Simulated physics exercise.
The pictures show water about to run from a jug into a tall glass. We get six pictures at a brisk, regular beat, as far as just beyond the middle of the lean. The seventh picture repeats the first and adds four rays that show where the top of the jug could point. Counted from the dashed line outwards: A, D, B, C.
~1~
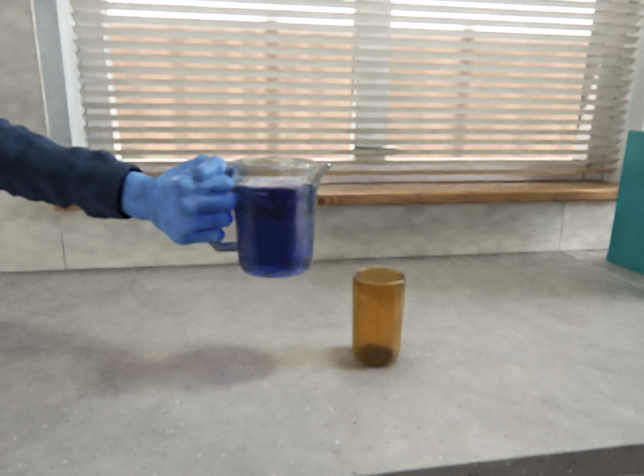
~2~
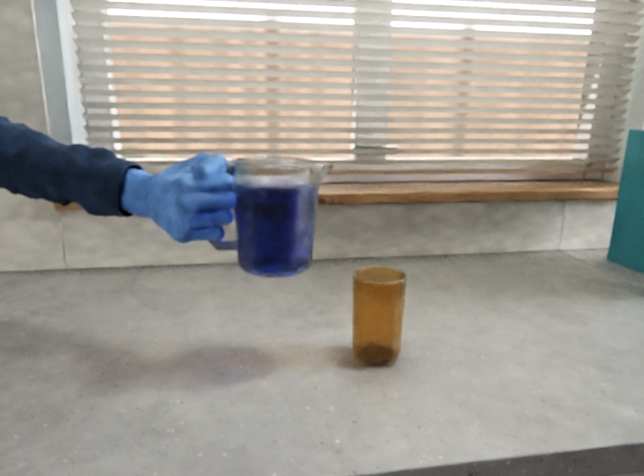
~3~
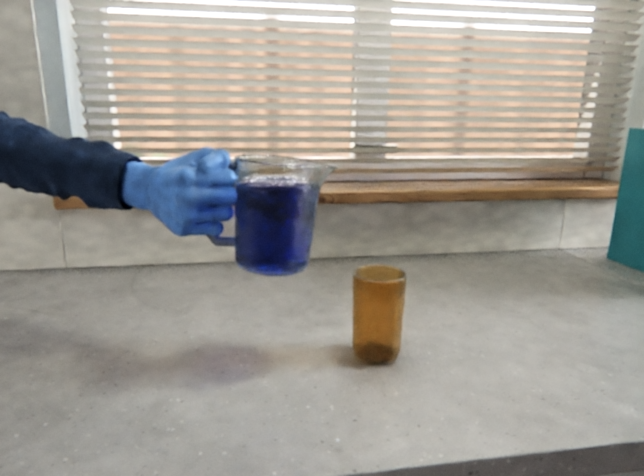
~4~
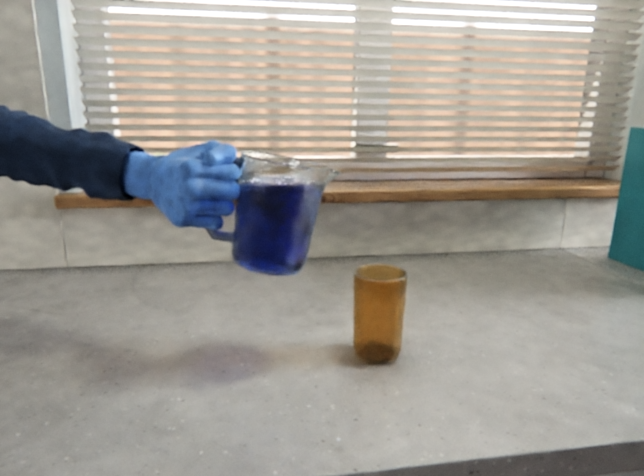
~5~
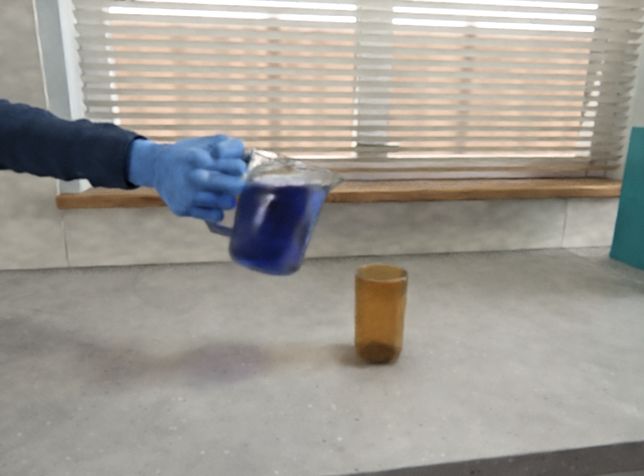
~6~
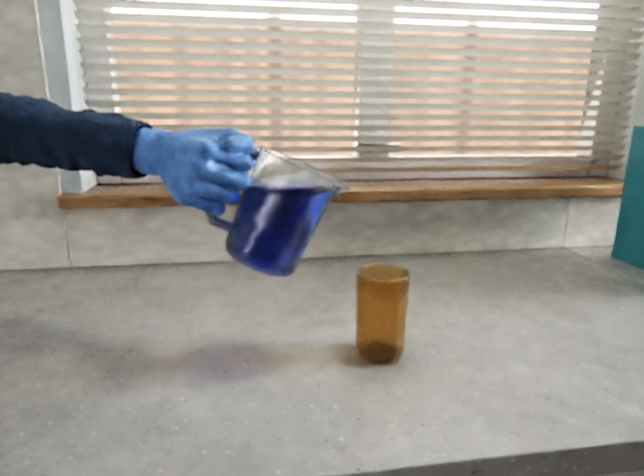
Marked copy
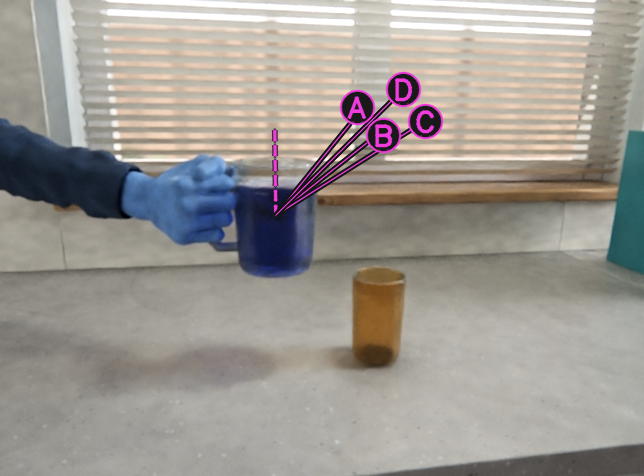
Blue-gloved hand holding a clear jug of blue liquid upright, then gradually tilting it rightward above an amber glass on a grey counter.
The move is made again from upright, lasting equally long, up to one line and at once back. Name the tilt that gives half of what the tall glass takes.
Use line B.
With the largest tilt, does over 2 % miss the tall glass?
No.
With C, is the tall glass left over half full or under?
Over.
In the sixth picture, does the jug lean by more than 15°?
Yes.
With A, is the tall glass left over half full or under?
Under.
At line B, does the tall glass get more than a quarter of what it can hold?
Yes, it does.
In magenta, A at (349, 123); B at (366, 142); C at (410, 130); D at (391, 101).
Choosing A, the tall glass ends with about 23 % of what it can hold.
Choosing B, the tall glass ends with about 50 % of what it can hold.
Choosing C, the tall glass ends with about 68 % of what it can hold.
Choosing D, the tall glass ends with about 35 % of what it can hold.
